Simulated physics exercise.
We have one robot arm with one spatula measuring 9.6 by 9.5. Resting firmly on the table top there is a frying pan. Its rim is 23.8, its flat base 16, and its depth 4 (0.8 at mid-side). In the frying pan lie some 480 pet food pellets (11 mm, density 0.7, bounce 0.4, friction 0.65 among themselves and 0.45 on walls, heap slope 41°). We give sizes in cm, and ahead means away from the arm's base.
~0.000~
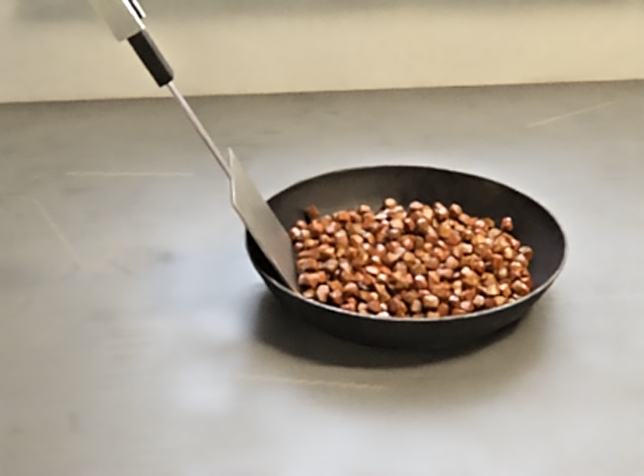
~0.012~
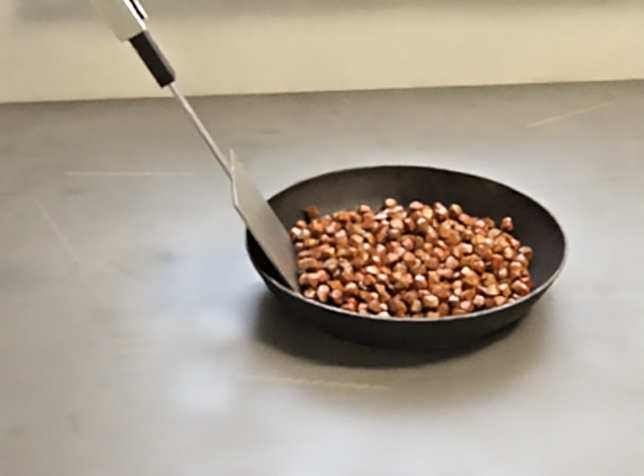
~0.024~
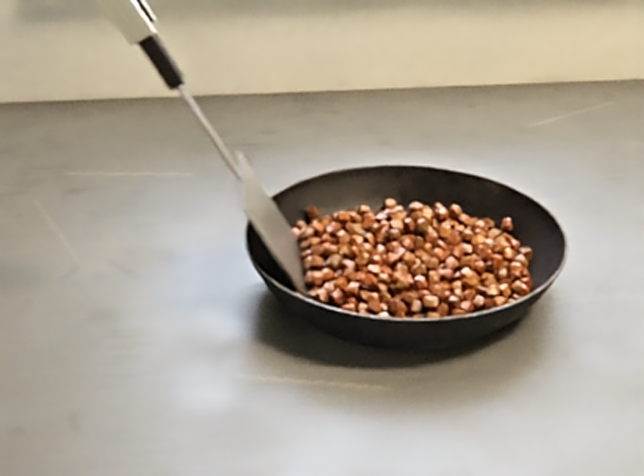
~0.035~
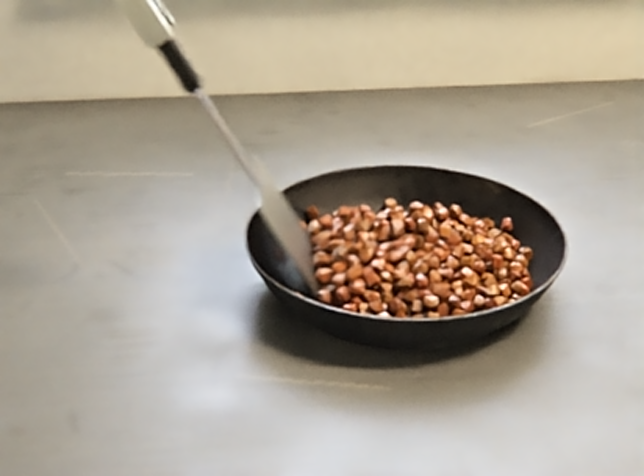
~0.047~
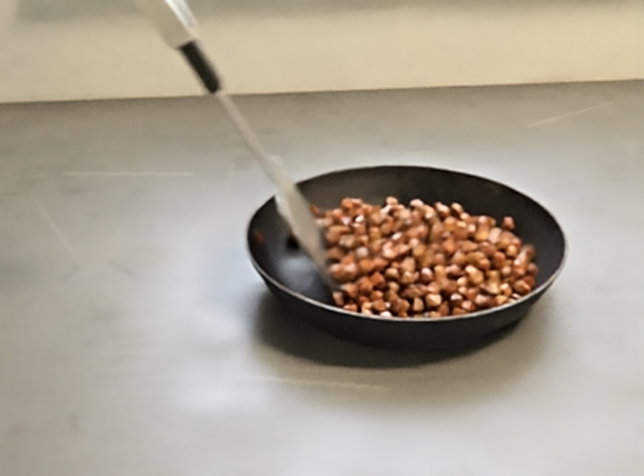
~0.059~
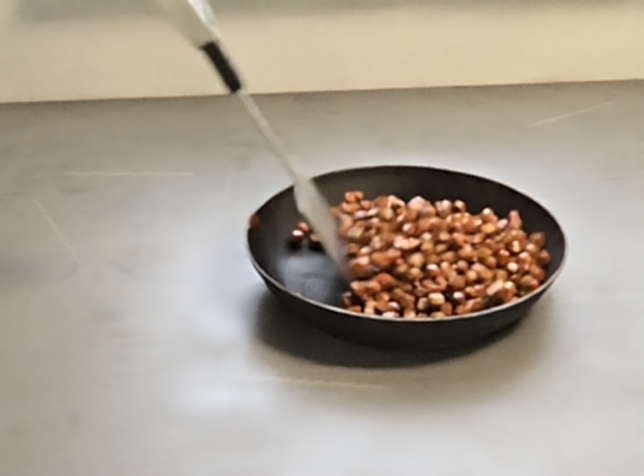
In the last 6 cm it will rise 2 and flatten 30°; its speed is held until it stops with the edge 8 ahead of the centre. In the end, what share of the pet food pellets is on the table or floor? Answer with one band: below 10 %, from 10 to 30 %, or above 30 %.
Above 30 %.
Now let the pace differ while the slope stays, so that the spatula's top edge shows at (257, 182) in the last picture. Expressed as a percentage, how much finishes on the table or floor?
Expect some 25 per cent there.
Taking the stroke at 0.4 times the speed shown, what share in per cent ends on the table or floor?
15 %.
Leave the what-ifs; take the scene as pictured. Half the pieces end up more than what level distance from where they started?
It works out to roughly 9 cm.
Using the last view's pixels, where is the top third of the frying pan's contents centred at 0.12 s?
I'd say close to (482, 232).
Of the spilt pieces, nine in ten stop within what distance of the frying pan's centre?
It comes out at close to 30 centimetres.
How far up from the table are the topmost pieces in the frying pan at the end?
It reaches around 5.0 cm.
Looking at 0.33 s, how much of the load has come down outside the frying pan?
Estimate: About 30 percent.
After 0.09 s, sloping 61°, highest piece 9 above the table; 476 in the frying pan.
After 0.12 s, sloping 52°, highest piece 11 above the table; 470 in the frying pan, 6 on the blade or in flight.
After 0.33 s, sloping 31°, highest piece 12 above the table; 289 in the frying pan, 136 on the table or floor, 51 on the blade or in flight.
After 1.38 s, sloping 31°, highest piece 5 above the table; 288 in the frying pan, 188 on the table or floor.
At rest, 288 in the frying pan, 188 on the table or floor. That is 39 % on the table or floor.
